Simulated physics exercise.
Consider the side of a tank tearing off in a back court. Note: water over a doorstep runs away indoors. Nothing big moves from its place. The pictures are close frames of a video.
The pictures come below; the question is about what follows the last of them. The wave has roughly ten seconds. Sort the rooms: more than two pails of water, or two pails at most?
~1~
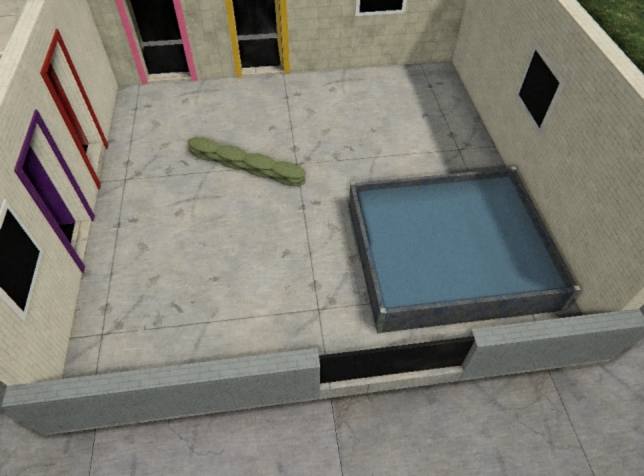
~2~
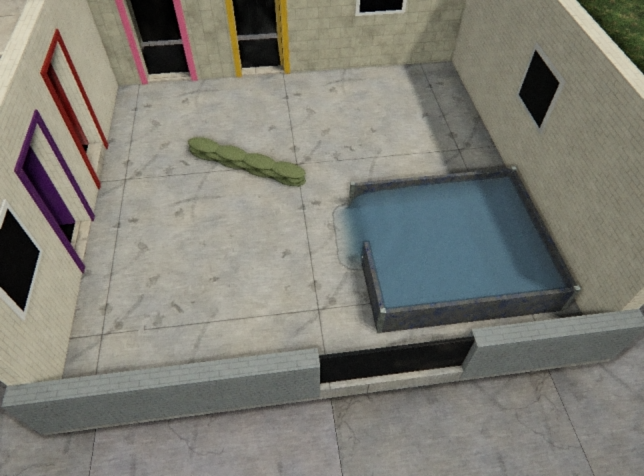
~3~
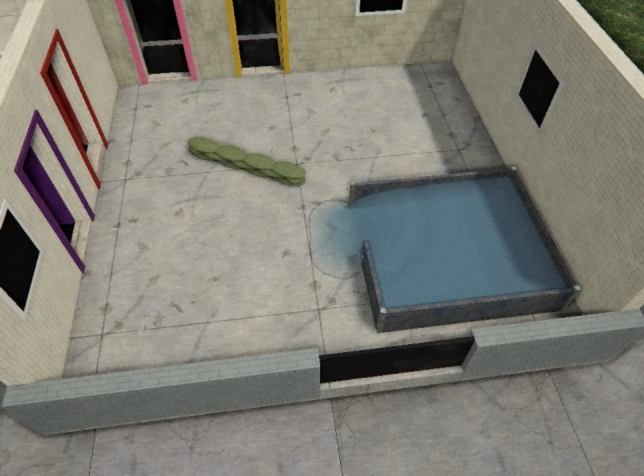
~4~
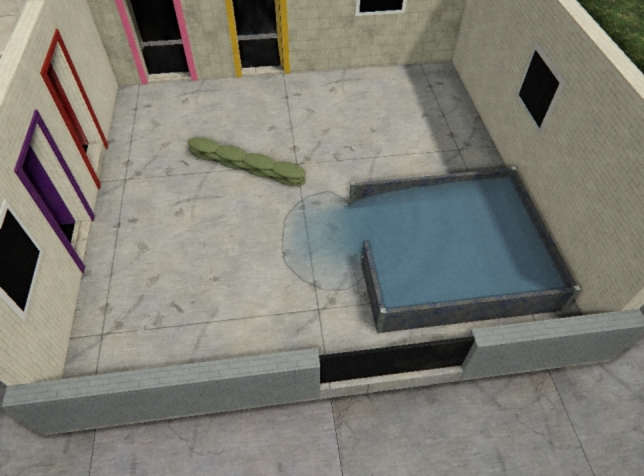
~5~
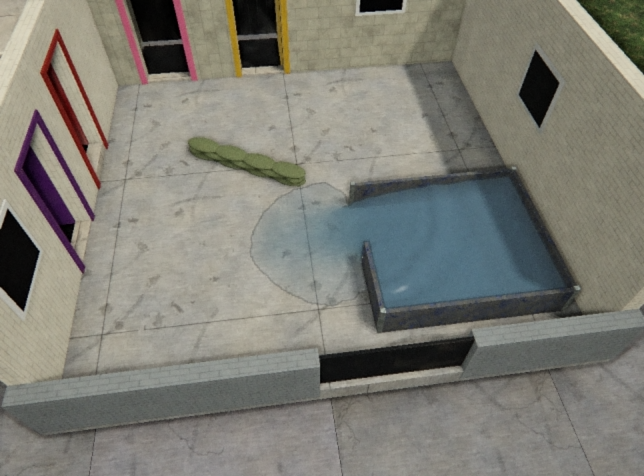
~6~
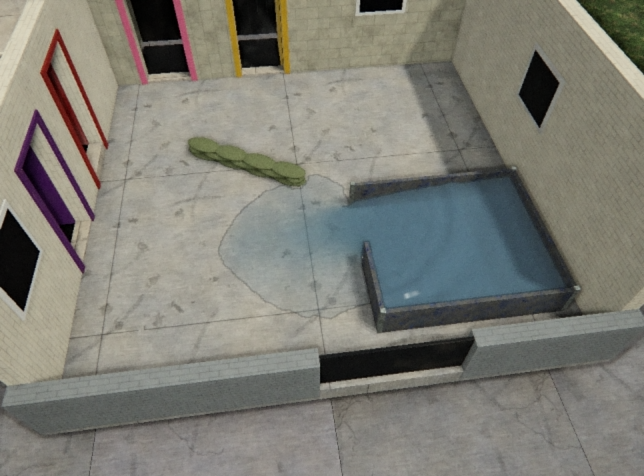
Yellow door - two pails at most; purple door - more than two pails; pink door - more than two pails; red door - two pails at most.
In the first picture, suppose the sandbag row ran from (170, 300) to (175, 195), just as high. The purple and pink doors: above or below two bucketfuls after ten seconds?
The purple door stays within the limit, and the pink door tops the limit.
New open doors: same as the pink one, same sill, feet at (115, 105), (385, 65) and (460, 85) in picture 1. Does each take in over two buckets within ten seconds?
Well, the first breaks the limit, the next remains within bounds, and the last remains within bounds.
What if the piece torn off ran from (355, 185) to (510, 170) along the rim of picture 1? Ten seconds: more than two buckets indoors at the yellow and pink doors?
The yellow exceeds the limit and the pink exceeds the limit.
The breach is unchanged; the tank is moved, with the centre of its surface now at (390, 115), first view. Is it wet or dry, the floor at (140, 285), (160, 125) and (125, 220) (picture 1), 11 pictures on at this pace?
Going through them in that order: Still bare, waterlogged and still bare.
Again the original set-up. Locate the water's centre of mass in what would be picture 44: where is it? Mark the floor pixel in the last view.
Centre of mass: Roughly (293, 235).
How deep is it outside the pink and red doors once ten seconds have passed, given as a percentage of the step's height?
The first sits near 200 in a hundred and the second near 30 in a hundred.
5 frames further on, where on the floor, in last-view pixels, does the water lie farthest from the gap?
Look around (112, 244).
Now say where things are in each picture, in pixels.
The first picture shows the open tank at (454, 236) is whole and still.
In the second picture, the front is at (352, 265), out from the gap at (360, 228).
In the third picture, the front is at (320, 262), out from the gap at (359, 229).
In the fourth picture, the front is at (292, 262), out from the gap at (359, 229).
In the fifth picture, the front is at (260, 259), out from the gap at (359, 230).
In the sixth picture, water pours out at (359, 229) and has run to (228, 256).
A moment on, water covers 20 % of the floor; the yellow door not reached, the purple door not reached, the pink door not reached, the red door not reached.
Next, water covers 35 % of the floor; the yellow door not reached, the purple door under two buckets in, the pink door not reached, the red door not reached.
Then, water covers 40 % of the floor; the yellow door not reached, the purple door over two buckets in, the pink door not reached, the red door wet at the sill, nothing in.
Later, water covers 50 % of the floor; the yellow door wet at the sill, nothing in, the purple door far over two buckets in, the pink door over two buckets in, the red door wet at the sill, nothing in.
In the end, water covers 80 % of the floor; the yellow door wet at the sill, nothing in, the purple door far over two buckets in, the pink door over two buckets in, the red door wet at the sill, nothing in.
